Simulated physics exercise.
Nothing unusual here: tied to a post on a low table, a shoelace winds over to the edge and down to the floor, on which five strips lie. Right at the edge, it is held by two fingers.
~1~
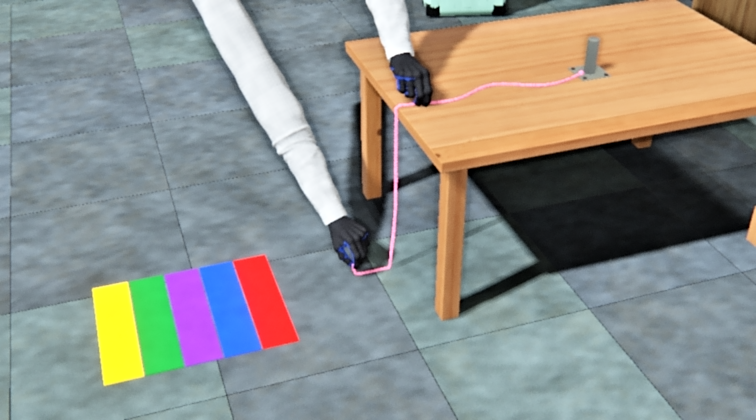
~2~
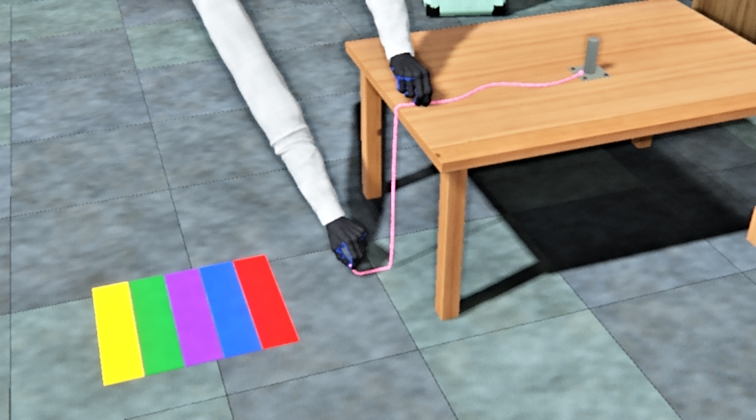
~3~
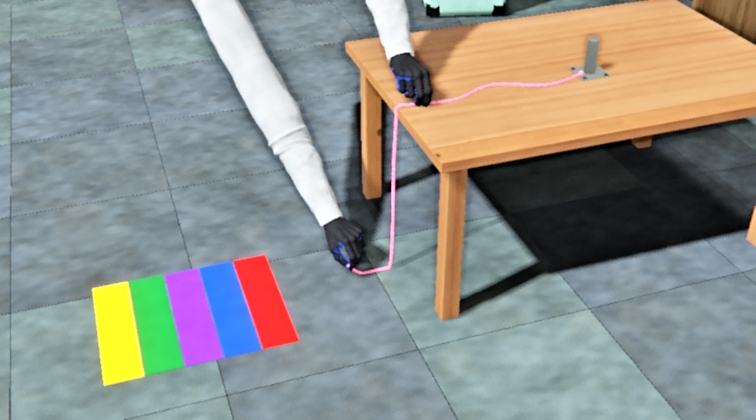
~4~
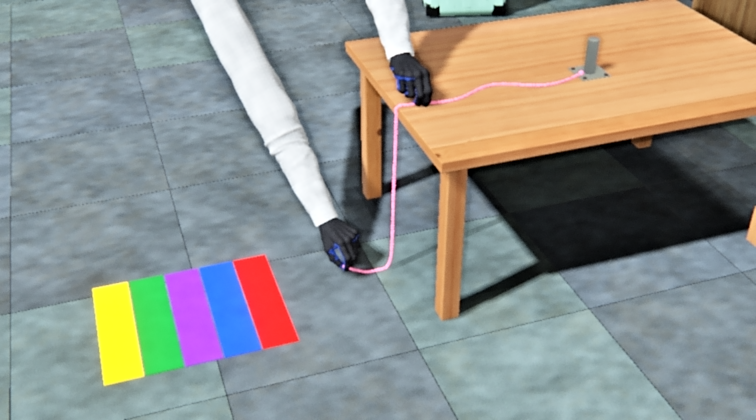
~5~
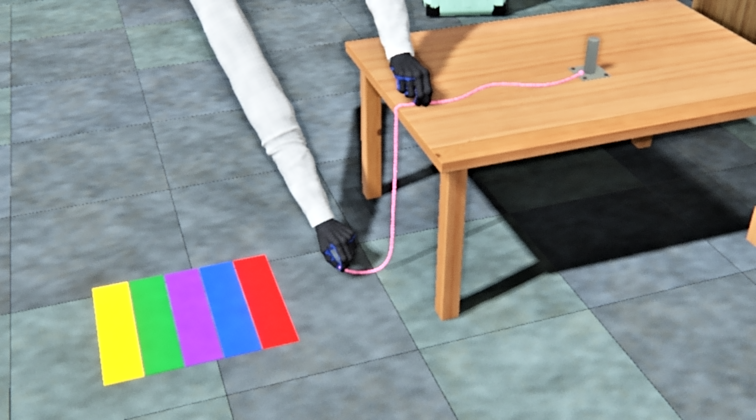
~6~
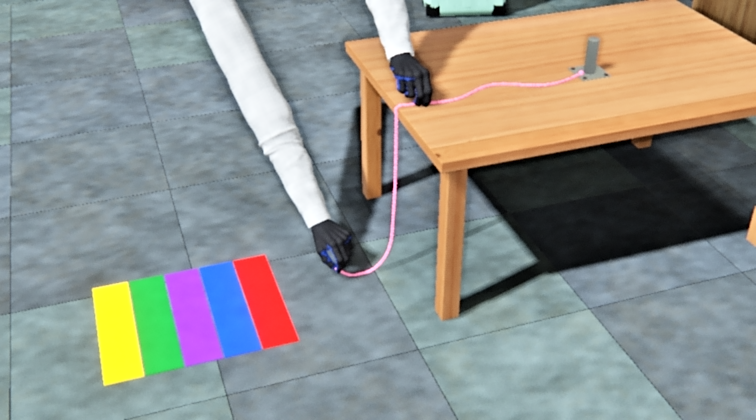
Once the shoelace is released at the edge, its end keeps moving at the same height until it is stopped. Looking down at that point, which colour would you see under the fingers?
You would see blue.
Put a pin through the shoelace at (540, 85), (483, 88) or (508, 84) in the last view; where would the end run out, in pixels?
Pixel places, try by try: (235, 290), (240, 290), (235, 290).
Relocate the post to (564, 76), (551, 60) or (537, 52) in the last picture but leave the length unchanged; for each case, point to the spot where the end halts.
Somewhere near (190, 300), (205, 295) and (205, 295), in that order.
A little later, end near (286, 279); short of the strips.
Next, end near (251, 286); over red.
When it is tight, end near (229, 290); over blue. It halts on the blue strip.
